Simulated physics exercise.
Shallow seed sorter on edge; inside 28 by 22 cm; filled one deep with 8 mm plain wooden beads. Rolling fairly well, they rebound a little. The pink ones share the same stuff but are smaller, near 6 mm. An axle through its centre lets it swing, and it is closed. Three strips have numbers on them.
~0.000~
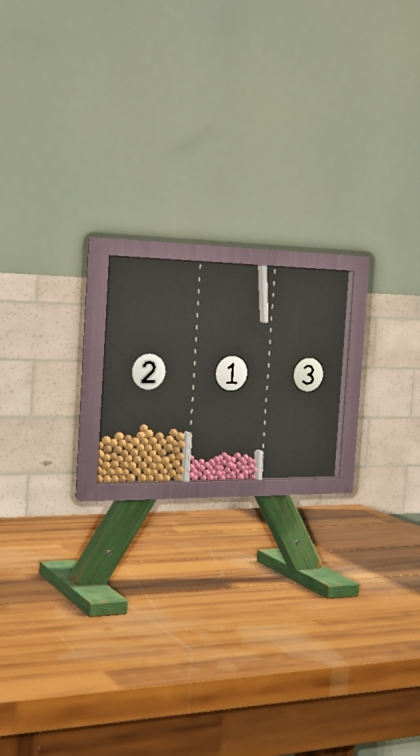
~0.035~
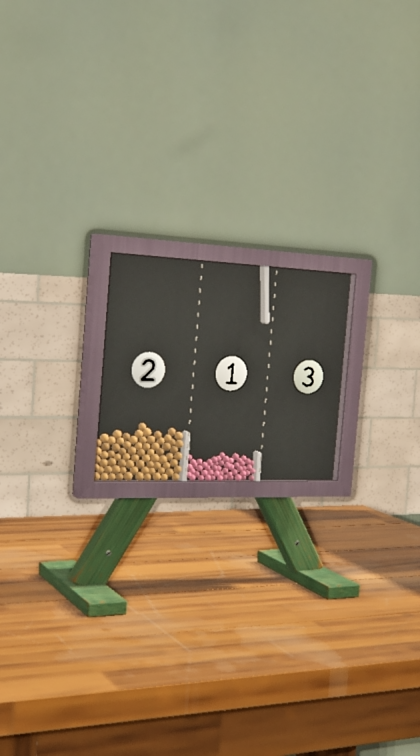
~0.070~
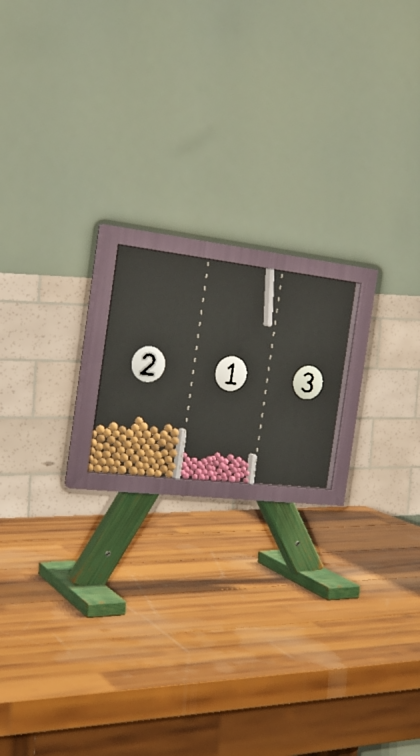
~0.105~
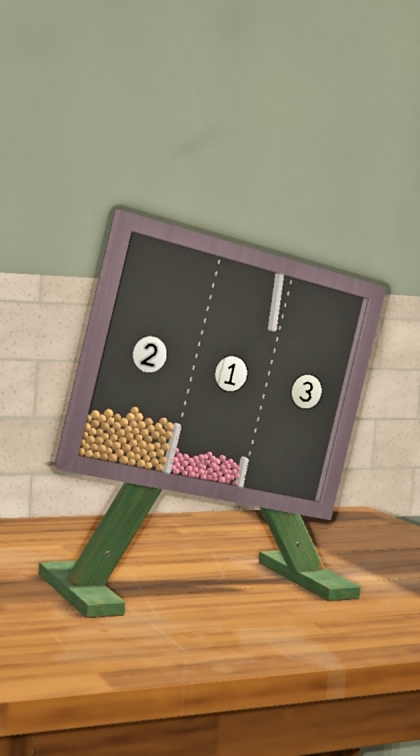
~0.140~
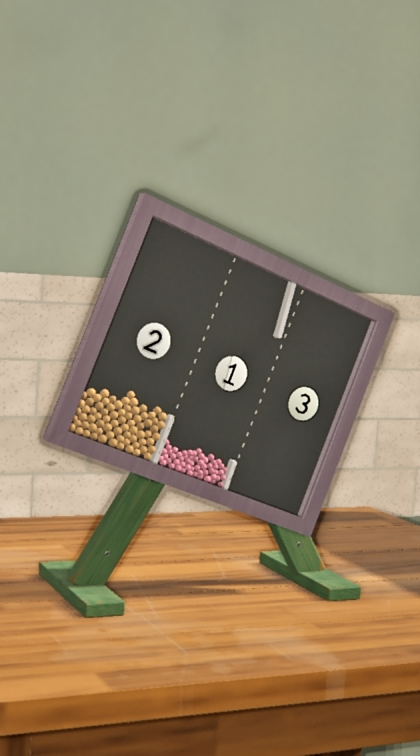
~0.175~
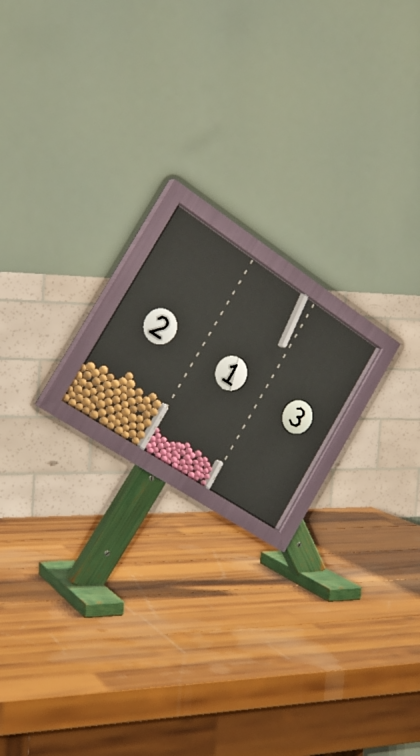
In this clip, a framed dark panel with numbered strips, holding larger tan beads at lower left beside smaller pink ones, turns clockwise on green legs from level to a clear tilt, while the beads stay heaped behind short walls.
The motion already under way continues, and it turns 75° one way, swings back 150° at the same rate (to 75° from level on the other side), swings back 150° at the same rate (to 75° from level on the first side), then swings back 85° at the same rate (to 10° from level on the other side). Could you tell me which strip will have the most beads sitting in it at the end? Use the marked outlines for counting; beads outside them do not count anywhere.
That would be 1.
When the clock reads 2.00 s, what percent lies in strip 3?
I'd say some 35 in a hundred.
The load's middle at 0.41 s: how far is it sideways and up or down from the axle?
Position estimate: Left 9 cm, above 2 cm.
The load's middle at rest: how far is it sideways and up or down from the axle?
It lies close to 3 centimetres right and 9 centimetres below.
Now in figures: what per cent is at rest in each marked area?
At the end, strip 1 has 45 percent, strip 2 has 25 percent and strip 3 has 35 percent.
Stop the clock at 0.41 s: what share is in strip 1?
The share there is around 40 %.
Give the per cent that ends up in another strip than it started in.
45 %.
After 0.41 s, it stands 75° clockwise; the beads' middle is 9 cm left of and 2 cm above the centre; no. 1, 40 %, no. 2, 60 %.
After 2.00 s, it stands 32° clockwise; the beads' middle is 3 cm left of and 9 cm below the centre; no. 1, 45 %, no. 2, 25 %, no. 3, 35 %.
After 2.22 s, it stands 10° anticlockwise; the beads' middle is 4 cm right of and 9 cm below the centre; no. 1, 45 %, no. 2, 25 %, no. 3, 35 %.
All still by 3.0 s, it stands 10° anticlockwise; no. 1, 45 %, no. 2, 25 %, no. 3, 35 %.
